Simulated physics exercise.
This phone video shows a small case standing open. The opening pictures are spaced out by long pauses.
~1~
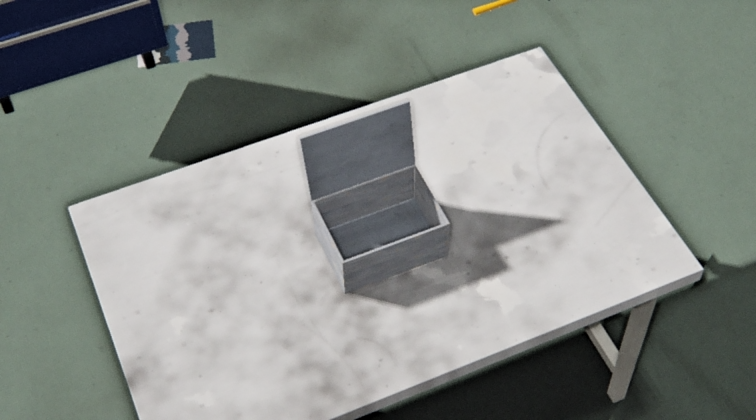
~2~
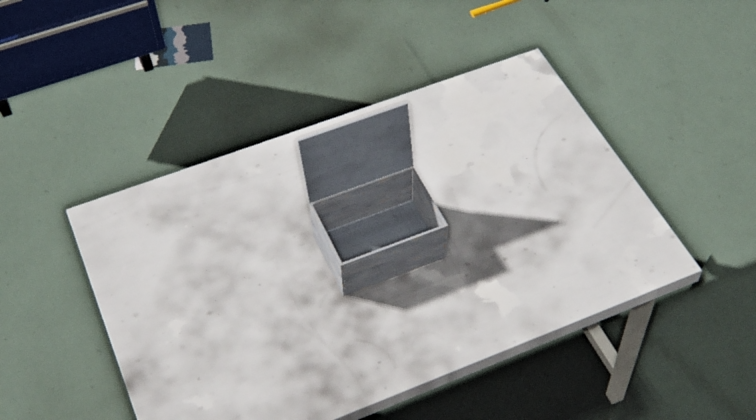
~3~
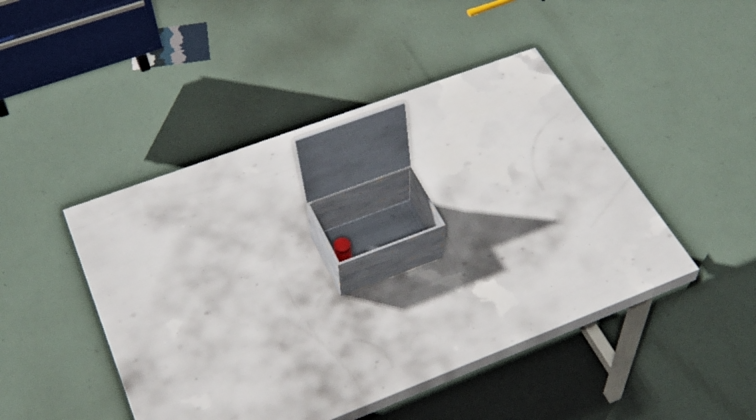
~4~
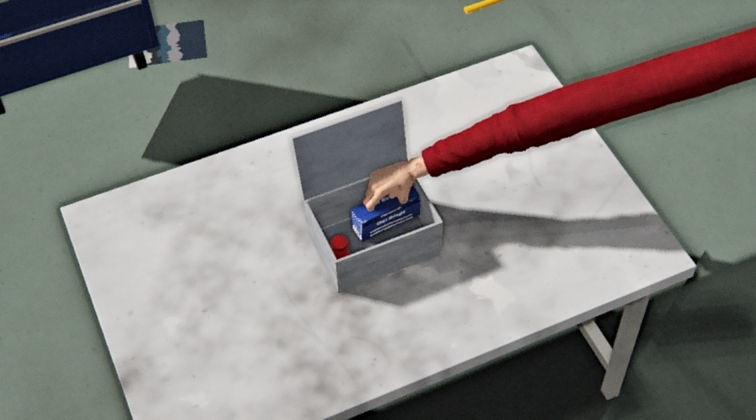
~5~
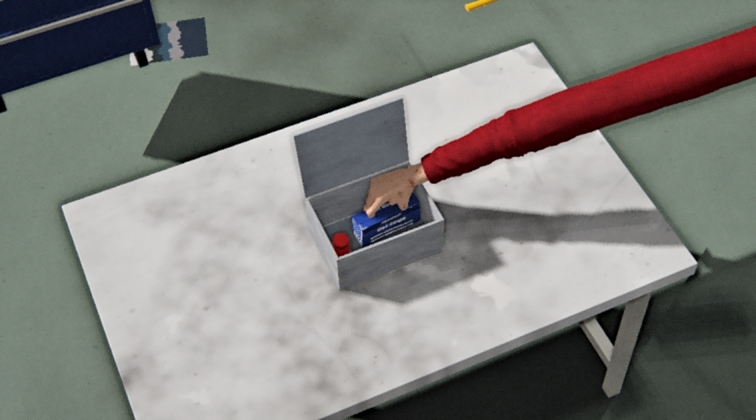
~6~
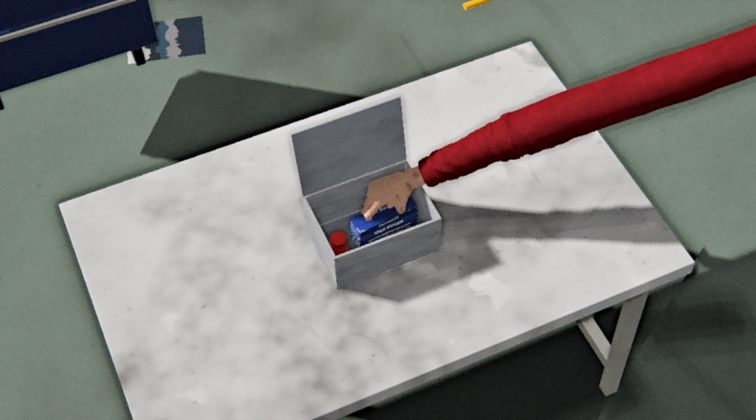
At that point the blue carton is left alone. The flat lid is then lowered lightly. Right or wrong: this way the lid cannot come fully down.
Wrong, the lid comes fully down.
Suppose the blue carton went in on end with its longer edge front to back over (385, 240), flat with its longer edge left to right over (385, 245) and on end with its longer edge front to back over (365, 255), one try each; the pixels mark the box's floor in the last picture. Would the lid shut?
So: First go, the lid can't get down; second go, it gets all the way down; third go, it can't get down.
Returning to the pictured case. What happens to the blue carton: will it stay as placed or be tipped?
Observation: It keeps the set orientation.
Then, 1.20 s after the last picture, lid starting down.
Then, 1.80 s after the last picture, lid 45° above the rim.
Then, 2.20 s after the last picture, lid 11° above the rim.
At rest, lid shut; both in place. Seen from the same camera at the end, blue carton near (384, 221).
